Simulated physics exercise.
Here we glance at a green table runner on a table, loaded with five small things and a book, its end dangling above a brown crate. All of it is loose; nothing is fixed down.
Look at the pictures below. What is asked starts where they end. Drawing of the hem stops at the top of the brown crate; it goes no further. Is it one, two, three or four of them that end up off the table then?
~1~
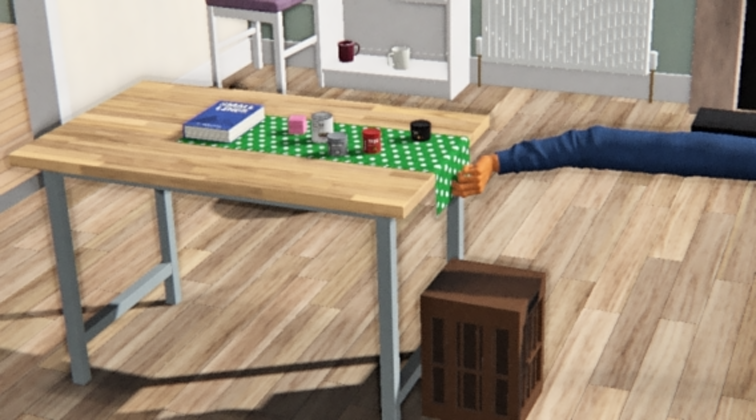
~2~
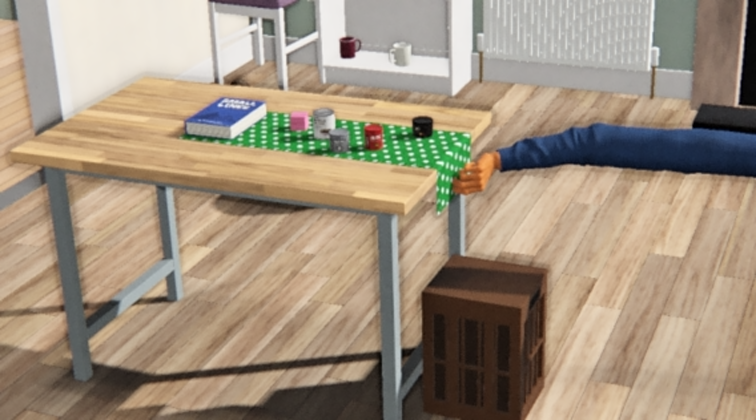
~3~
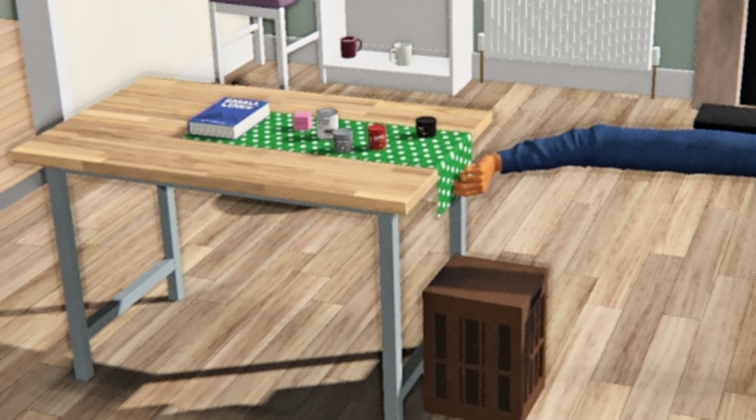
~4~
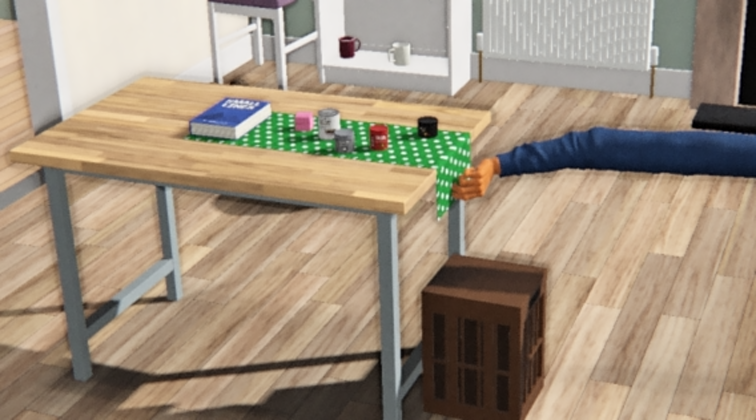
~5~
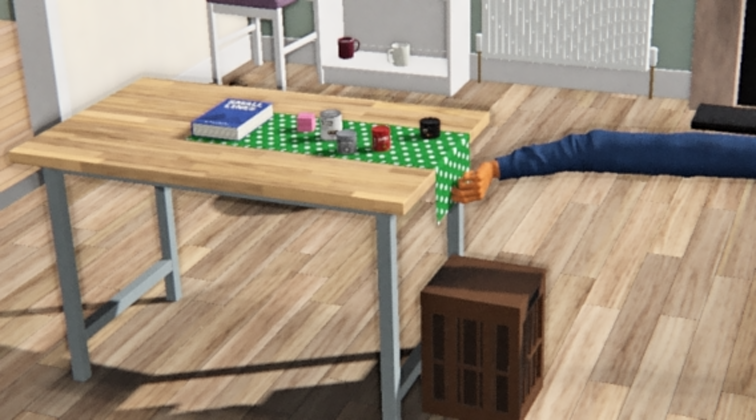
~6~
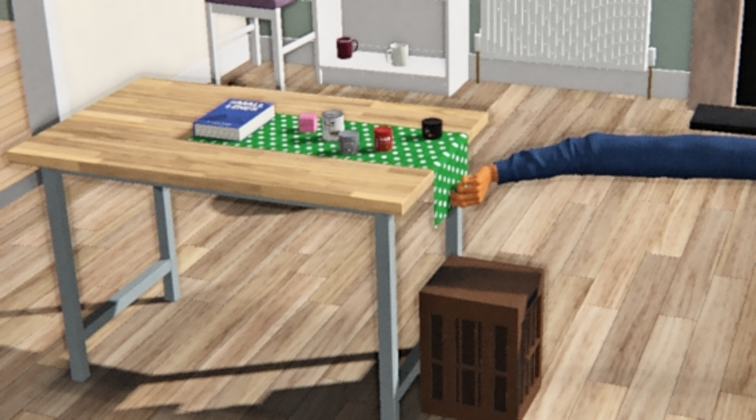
It is two.
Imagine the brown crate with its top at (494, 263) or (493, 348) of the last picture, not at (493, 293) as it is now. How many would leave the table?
The count would be 1 and then 4.
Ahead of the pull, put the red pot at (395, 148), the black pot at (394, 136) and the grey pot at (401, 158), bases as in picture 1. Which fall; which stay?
The red pot ends up knocked off, the black pot ends up knocked off, the grey pot ends up knocked off.
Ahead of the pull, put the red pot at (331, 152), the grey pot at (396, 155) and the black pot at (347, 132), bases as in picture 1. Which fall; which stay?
Red pot: Stays. Grey pot: Goes. Black pot: Stays.
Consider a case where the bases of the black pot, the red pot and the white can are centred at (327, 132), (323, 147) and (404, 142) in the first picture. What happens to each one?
Black pot kept, red pot kept, white can dropped.
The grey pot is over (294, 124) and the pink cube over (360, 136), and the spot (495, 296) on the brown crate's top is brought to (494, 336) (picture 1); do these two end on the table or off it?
Observed: Grey pot remains seated; pink cube departs.
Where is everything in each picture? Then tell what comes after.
In the first picture, hem (436, 219); black pot (421, 123); red pot (371, 131); grey pot (337, 135); white can (322, 115); pink cube (297, 118); top of the crate (495, 296).
In the second picture, hem (437, 216); black pot (422, 119).
In the third picture, hem (438, 218); red pot (377, 127).
In the fourth picture, hem (437, 221); grey pot (344, 132); top of the crate (496, 292).
In the fifth picture, hem (438, 225); white can (331, 113).
In the sixth picture, hem (435, 229); black pot (432, 121); red pot (383, 129); grey pot (348, 133); white can (332, 113); pink cube (307, 116).
Soon after, hem near (453, 233); all still up.
Then, hem on the crate; black pot gone.
Further on, hem on the crate; black pot and red pot gone.
At rest, hem on the crate; black pot and red pot gone. The answer is two.
